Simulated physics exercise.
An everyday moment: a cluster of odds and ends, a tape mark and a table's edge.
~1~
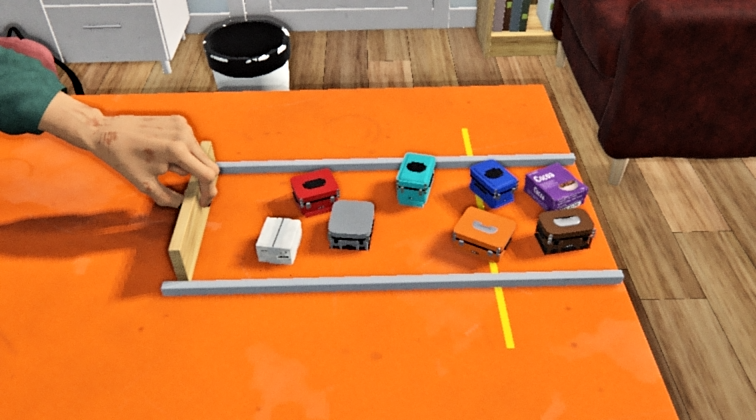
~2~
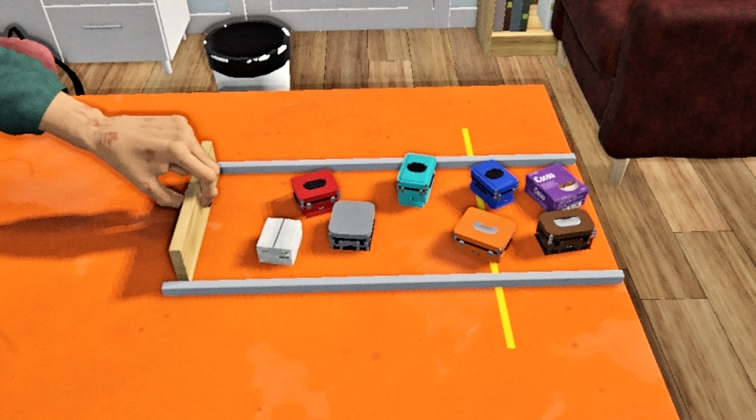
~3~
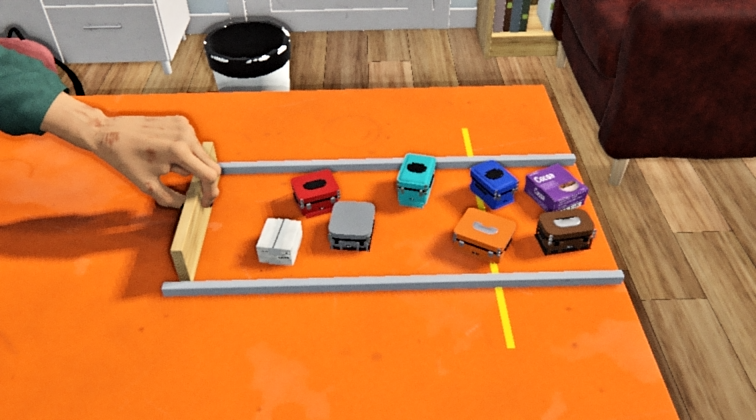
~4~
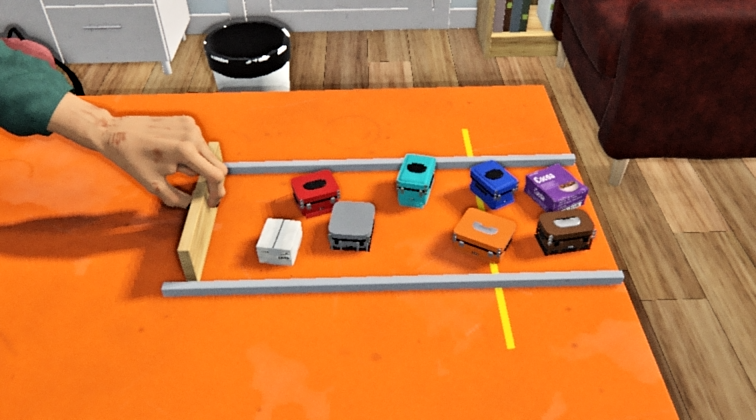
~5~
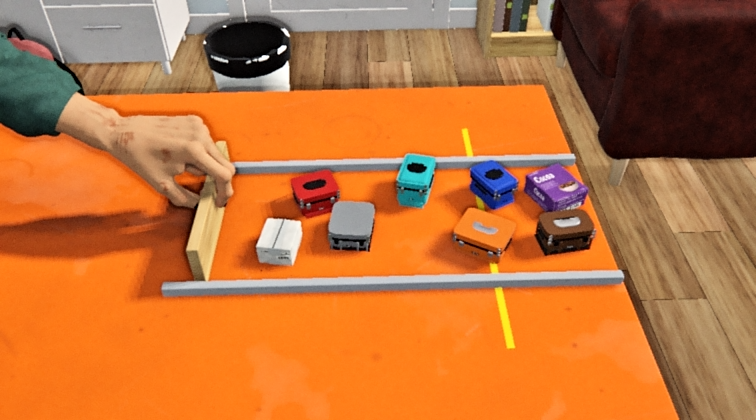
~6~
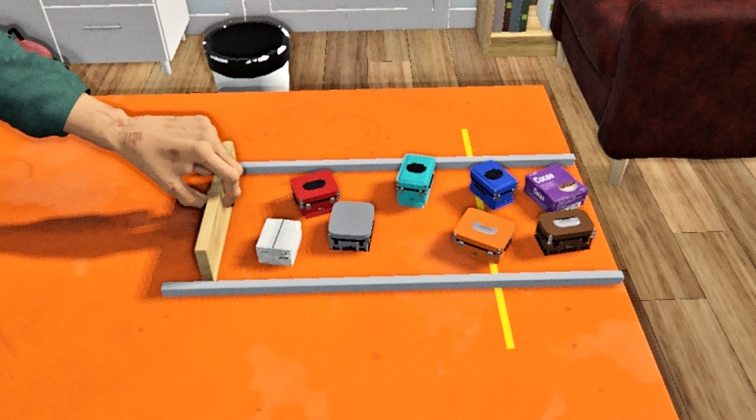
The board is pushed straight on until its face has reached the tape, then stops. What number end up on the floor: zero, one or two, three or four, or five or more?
The number that fall off is one or two.
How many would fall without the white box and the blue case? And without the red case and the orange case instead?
Fallen: 0, and 0 in the other try.
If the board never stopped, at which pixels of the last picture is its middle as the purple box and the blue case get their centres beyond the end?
For the purple box at (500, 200), for the blue case at (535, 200).
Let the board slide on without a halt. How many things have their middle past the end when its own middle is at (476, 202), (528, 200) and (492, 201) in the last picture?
It would be 1, 3 and 1.
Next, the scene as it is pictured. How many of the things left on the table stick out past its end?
Overhanging: 2.
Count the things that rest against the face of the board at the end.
In contact: 2.
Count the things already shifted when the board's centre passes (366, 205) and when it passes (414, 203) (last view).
4 and 7.
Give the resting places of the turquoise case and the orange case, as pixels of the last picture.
First (513, 170), then (591, 236).
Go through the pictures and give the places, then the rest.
Purple box (555, 189); brown case (564, 231); blue case (492, 185); board (196, 208); tape (483, 219), in the first frame.
Brown case (565, 231); grey case (353, 226), in the second frame.
Blue case (493, 185); turquoise case (416, 180), in the third frame.
Purple box (555, 190); board (204, 209), in the fourth frame.
Brown case (564, 232); orange case (484, 237), in the fifth frame.
Purple box (555, 190); brown case (564, 232); blue case (492, 185); board (219, 208); tape (483, 219), in the sixth frame.
Soon after, none off yet; purple box at rest near (555, 190); brown case at rest near (564, 232); blue case at rest near (492, 185).
Then, none off yet; purple box moved a little near (573, 190); brown case moved about its own width near (603, 230); blue case moved about its own width near (535, 182).
At rest, the number that fall off is one or two; fallen, brown case.
